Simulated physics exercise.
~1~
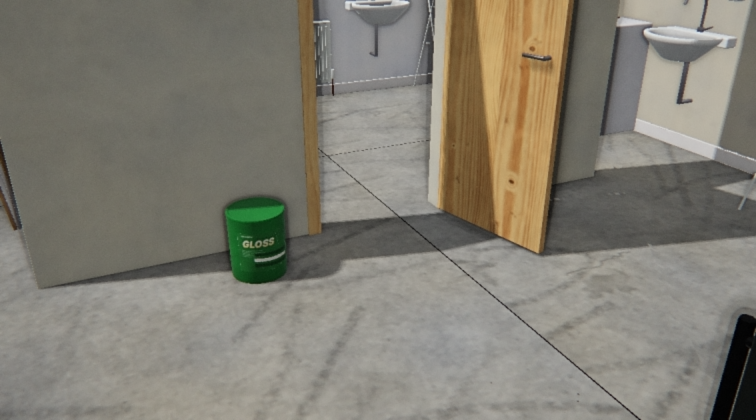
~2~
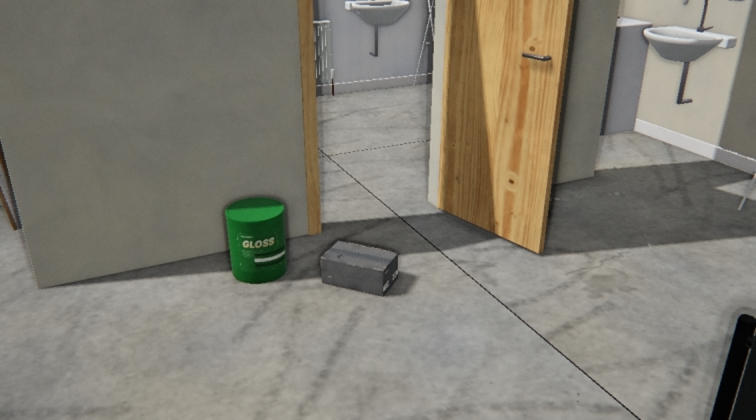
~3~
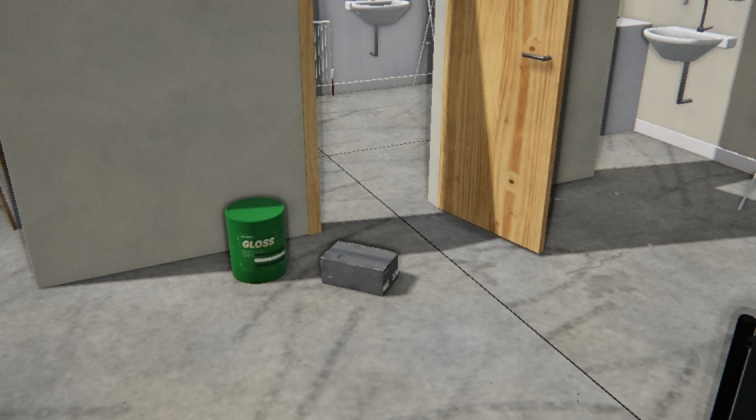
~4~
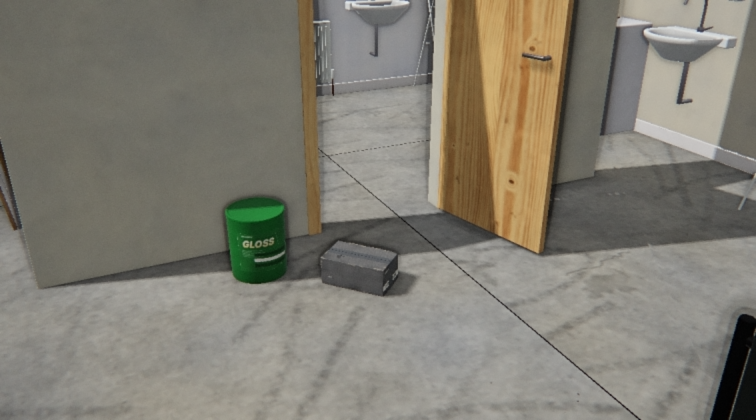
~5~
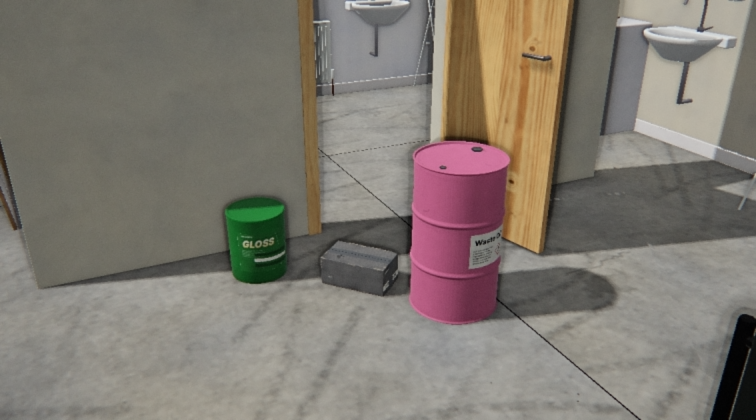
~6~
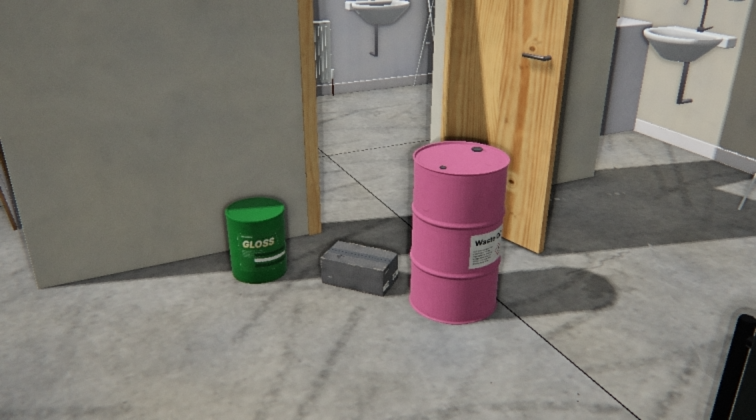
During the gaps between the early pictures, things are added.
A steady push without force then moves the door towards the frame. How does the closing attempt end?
It ends with the door flush against the frame.
Then, 0.70 s past the last view, open by 88°.
Then, 1.40 s past the last view, open by 59°.
Then, 1.90 s past the last view, open by 38°.
Then, 2.50 s past the last view, open by 12°.
Finally, open by 0°; all 3 still in place. Final places as the last picture's camera would see them, pink drum near (457, 232).
